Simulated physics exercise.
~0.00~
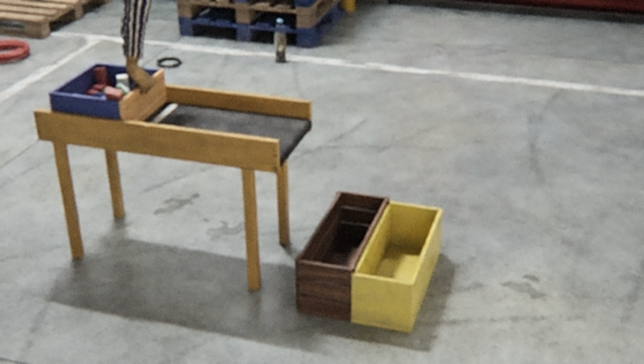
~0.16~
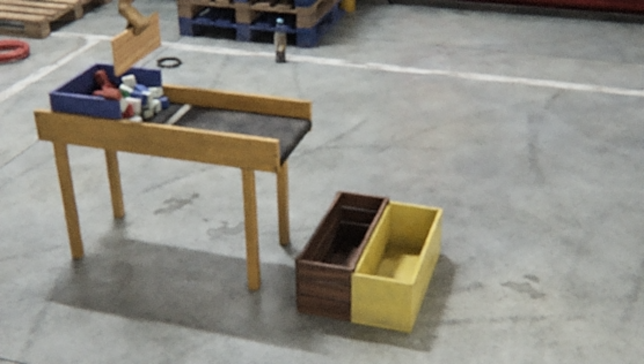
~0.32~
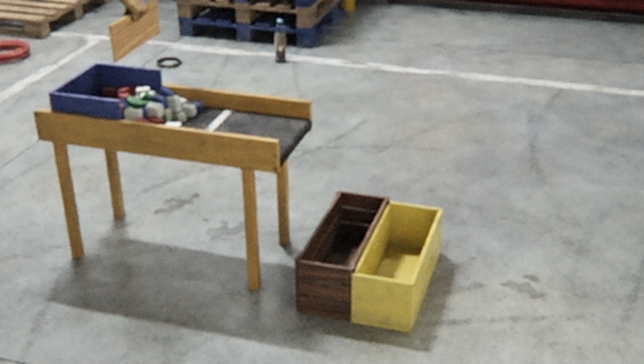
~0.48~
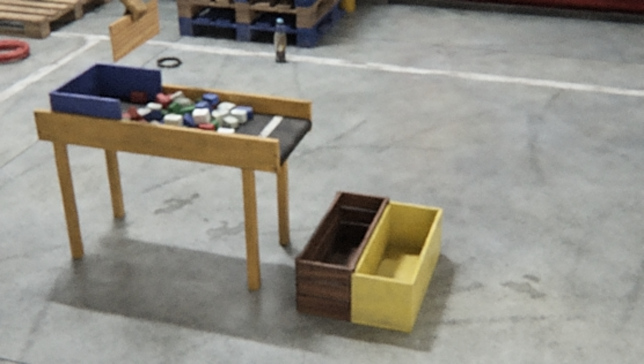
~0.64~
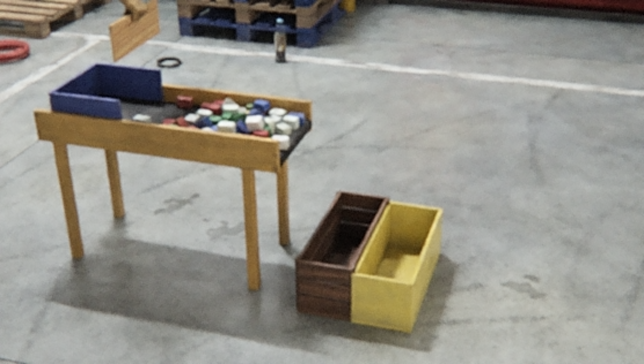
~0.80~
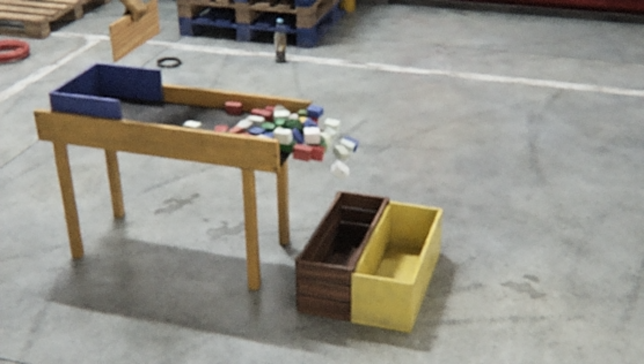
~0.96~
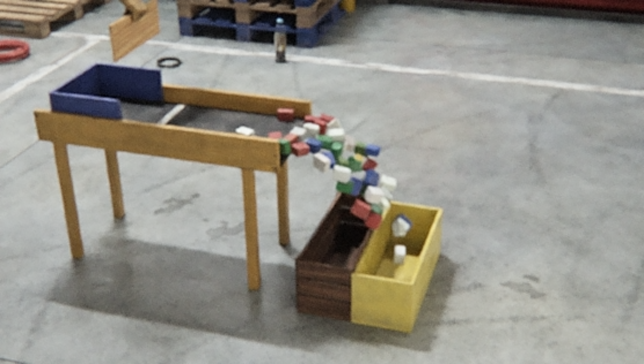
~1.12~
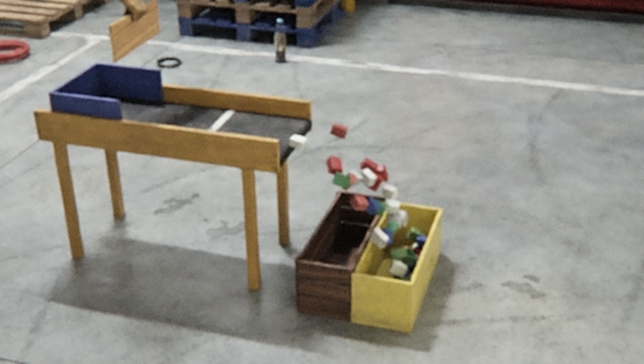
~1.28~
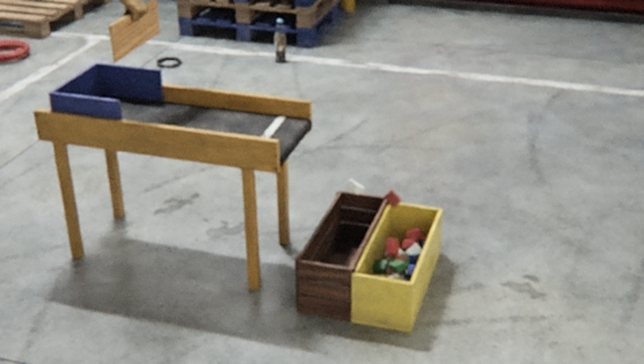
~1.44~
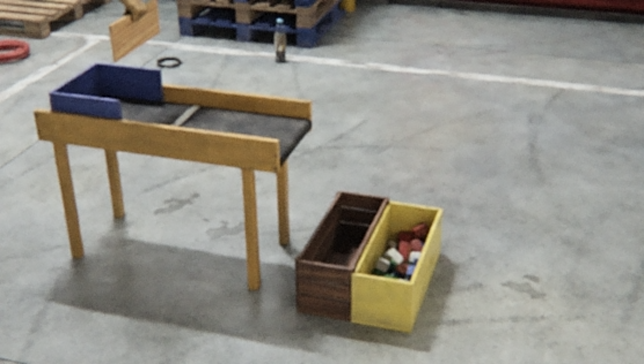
A heap of colourful toy bricks rode rightward along a dark conveyor belt after a wooden gate lifted away from a blue pen, then tumbled off the end, passed over the brown wooden box and landed in the yellow tub, leaving the belt empty.
